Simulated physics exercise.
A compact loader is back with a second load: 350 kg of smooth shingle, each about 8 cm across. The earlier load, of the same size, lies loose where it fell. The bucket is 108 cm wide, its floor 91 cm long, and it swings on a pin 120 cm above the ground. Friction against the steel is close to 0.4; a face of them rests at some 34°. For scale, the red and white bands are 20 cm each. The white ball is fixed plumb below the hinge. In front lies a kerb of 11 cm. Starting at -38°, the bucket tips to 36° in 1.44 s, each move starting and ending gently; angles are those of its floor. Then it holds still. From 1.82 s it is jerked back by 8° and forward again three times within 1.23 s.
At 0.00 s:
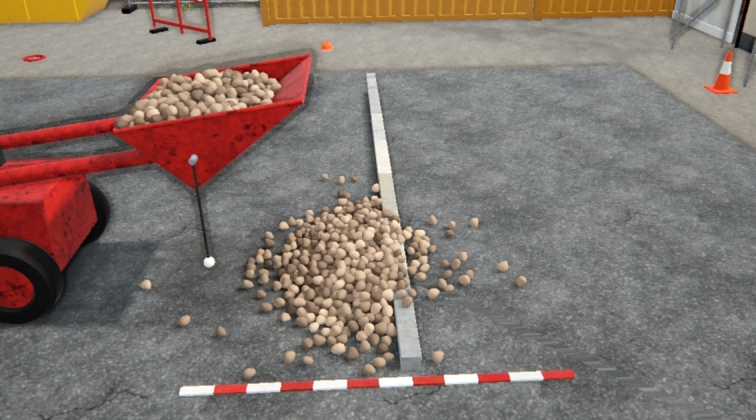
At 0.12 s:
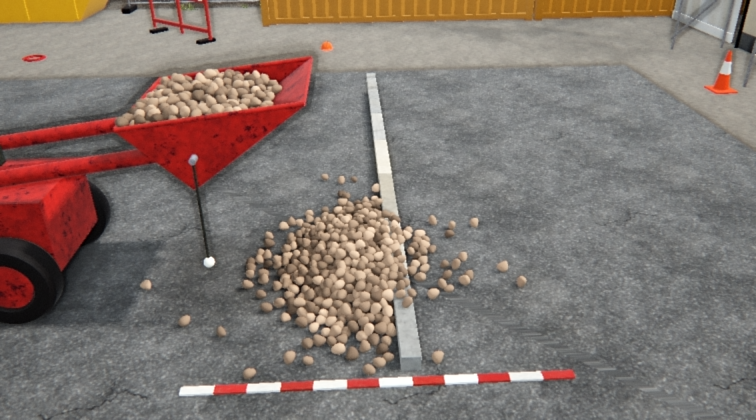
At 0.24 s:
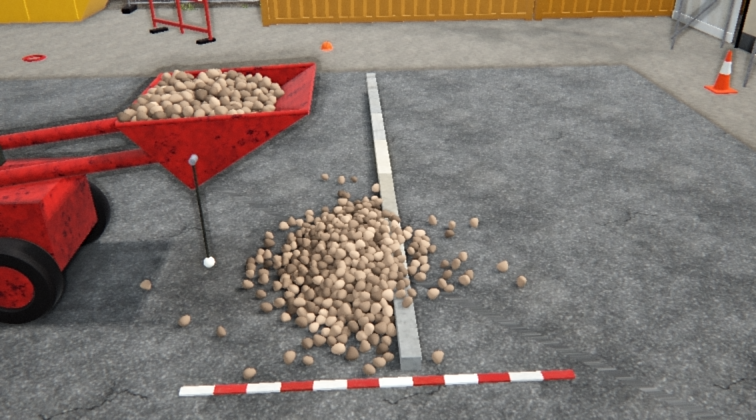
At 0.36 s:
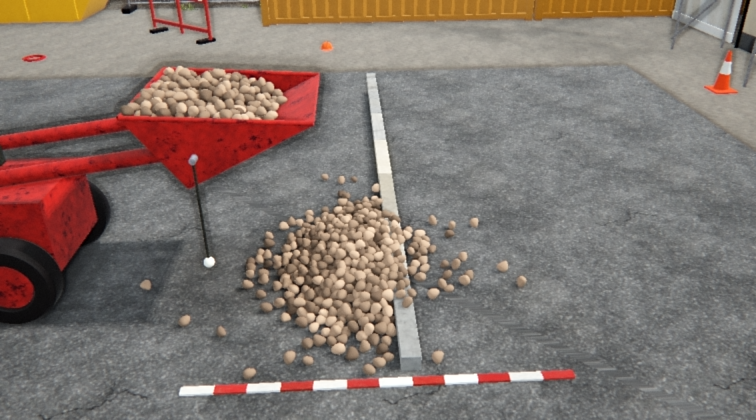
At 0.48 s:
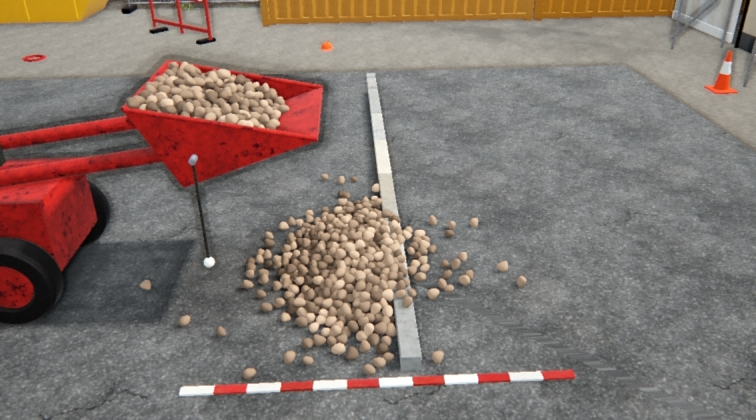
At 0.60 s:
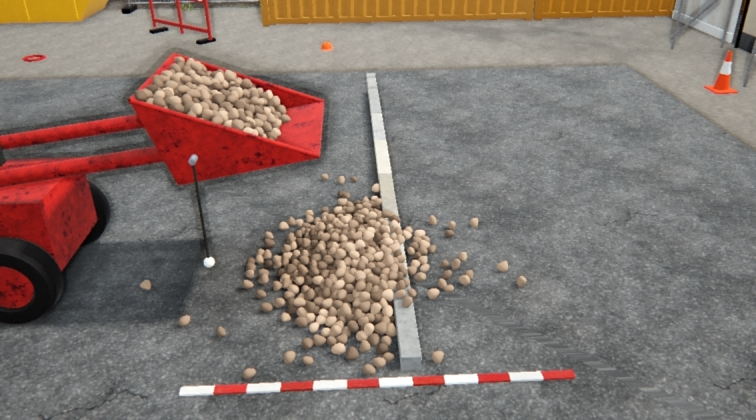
A red bucket heaped with round tan stones tilts steadily forward on its red arms at the left, its right-hand lip lowering while the stones shift slightly inside. Seen from a fixed, raised viewpoint, the grey paved yard has a yellow container behind and an orange cone at right. Below the bucket, a loose pile of similar stones lies motionless against a pale kerb, behind a red-and-white striped bar.
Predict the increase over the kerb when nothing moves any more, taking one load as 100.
Some 29 per cent is added.
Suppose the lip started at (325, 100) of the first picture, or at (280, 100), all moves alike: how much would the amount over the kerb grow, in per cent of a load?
Near 45 per cent from the first place, 10 from the second.
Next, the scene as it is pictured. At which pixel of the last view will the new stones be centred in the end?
Around (357, 251).
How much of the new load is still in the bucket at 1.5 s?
It holds some 50 per cent.
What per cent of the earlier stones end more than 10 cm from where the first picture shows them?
About 20 per cent.
After 1.1 s the floor is at 24°; in per cent of one load, 100 in the bucket, 95 on this side of the kerb, 5 over the kerb; the foremost stones are at (474, 254).
After 1.5 s the floor is at 36°; in per cent of one load, 48 in the bucket, 147 on this side of the kerb, 5 over the kerb; the foremost stones are at (474, 254).
After 3.5 s the floor is at 36°; in per cent of one load, 0 in the bucket, 166 on this side of the kerb, 34 over the kerb; the foremost stones are at (551, 269).
After 6.1 s the floor is at 36°; in per cent of one load, 0 in the bucket, 166 on this side of the kerb, 34 over the kerb; the foremost stones are at (551, 269). Net gain over the kerb, 29.
